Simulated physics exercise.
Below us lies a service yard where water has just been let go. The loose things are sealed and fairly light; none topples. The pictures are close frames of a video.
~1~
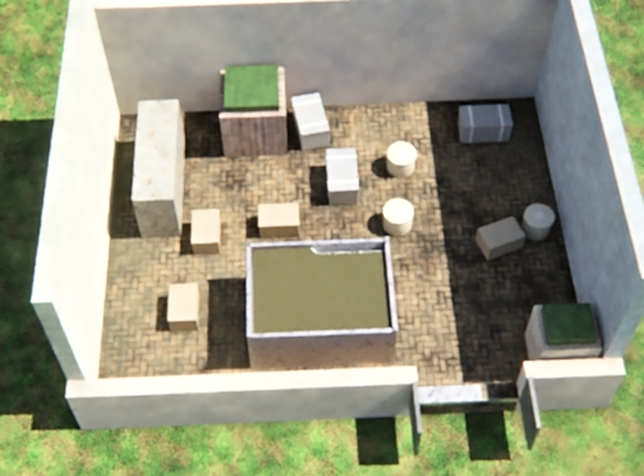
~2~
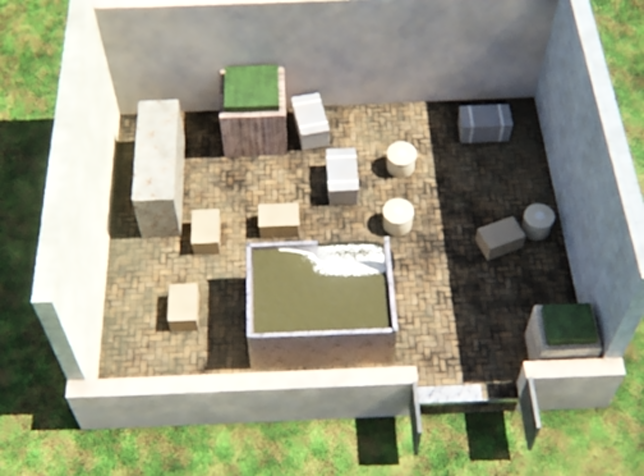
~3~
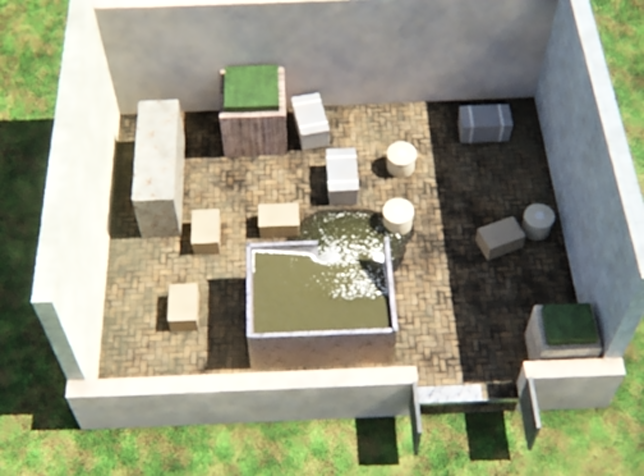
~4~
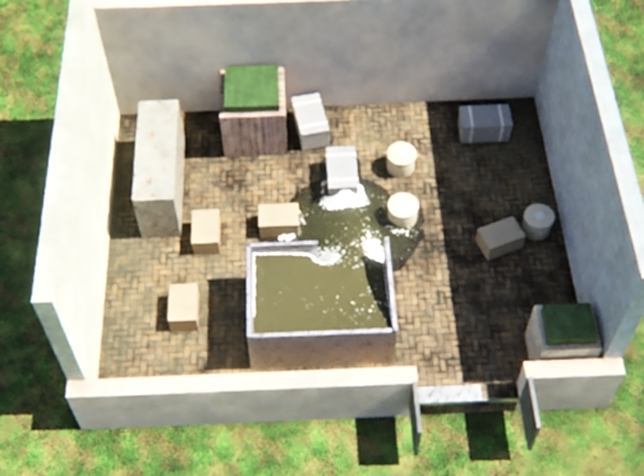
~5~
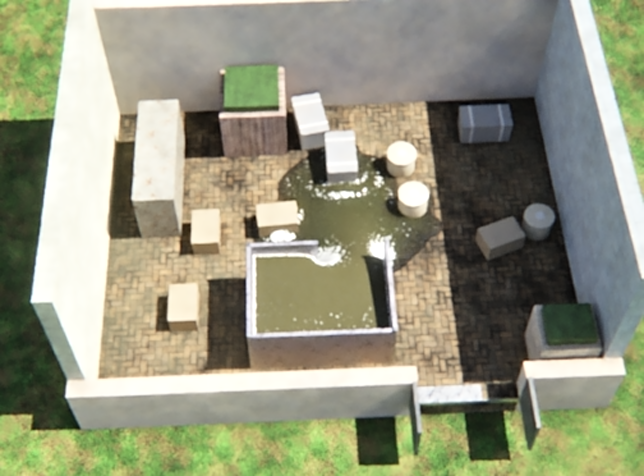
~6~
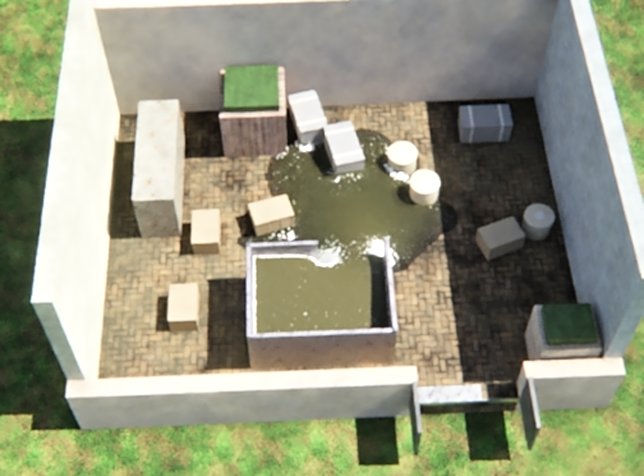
Water pours from a walled tank across the paved yard, pushing nearby drums and boxes.
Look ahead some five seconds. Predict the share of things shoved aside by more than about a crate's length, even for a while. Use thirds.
Share: Two thirds or more.
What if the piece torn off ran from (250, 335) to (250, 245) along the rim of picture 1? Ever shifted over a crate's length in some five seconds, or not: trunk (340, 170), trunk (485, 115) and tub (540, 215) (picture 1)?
In that order: Yes, no, never so far.
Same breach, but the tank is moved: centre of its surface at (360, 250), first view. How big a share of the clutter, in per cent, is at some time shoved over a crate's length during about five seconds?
Roughly 90 per cent.
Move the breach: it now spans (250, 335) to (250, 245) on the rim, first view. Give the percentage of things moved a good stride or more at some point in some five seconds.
Near 60 in a hundred.
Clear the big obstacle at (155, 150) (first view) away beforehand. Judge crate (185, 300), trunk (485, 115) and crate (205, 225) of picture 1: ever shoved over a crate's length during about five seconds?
In that order: Less than that, moved that far, never so far.
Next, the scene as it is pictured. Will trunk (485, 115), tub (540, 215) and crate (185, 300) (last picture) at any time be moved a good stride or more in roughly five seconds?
As listed: Pushed that far, that far or more, no.
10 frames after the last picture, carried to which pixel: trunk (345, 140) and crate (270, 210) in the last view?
Roughly at (381, 90) and (225, 190).
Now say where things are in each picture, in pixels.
The first picture shows a tub at (398, 211) rests on the ground; a trunk at (342, 169) rests on the ground; 0 of 10 have shifted.
The second picture shows a tub at (398, 211) rests on the ground; a trunk at (342, 169), on the bottom; 0 of 10 have shifted.
The third picture shows a tub at (399, 211), on the bottom; a trunk at (342, 169), on the bottom; 0 of 10 have shifted.
The fourth picture shows a tub at (403, 205) rests on the ground, close to its start; a trunk at (342, 167), on the bottom, close to its start; 1 of 10 have shifted.
The fifth picture shows a tub at (414, 194), on the bottom, a stride from its start; a trunk at (341, 151) rests on the ground, a stride from its start; 2 of 10 have shifted.
The sixth picture shows a tub at (425, 182) rests on the ground, a stride from its start; a trunk at (344, 142), on the bottom, a stride from its start; 4 of 10 have shifted.
A moment on, 3 of 10 are well off their spots; 1 afloat.
Next, 5 of 10 are well off their spots; 5 afloat.
Later, 6 of 10 are well off their spots; 5 afloat.
In the end, 9 of 10 are well off their spots, and 9 have been at some point; 7 afloat.
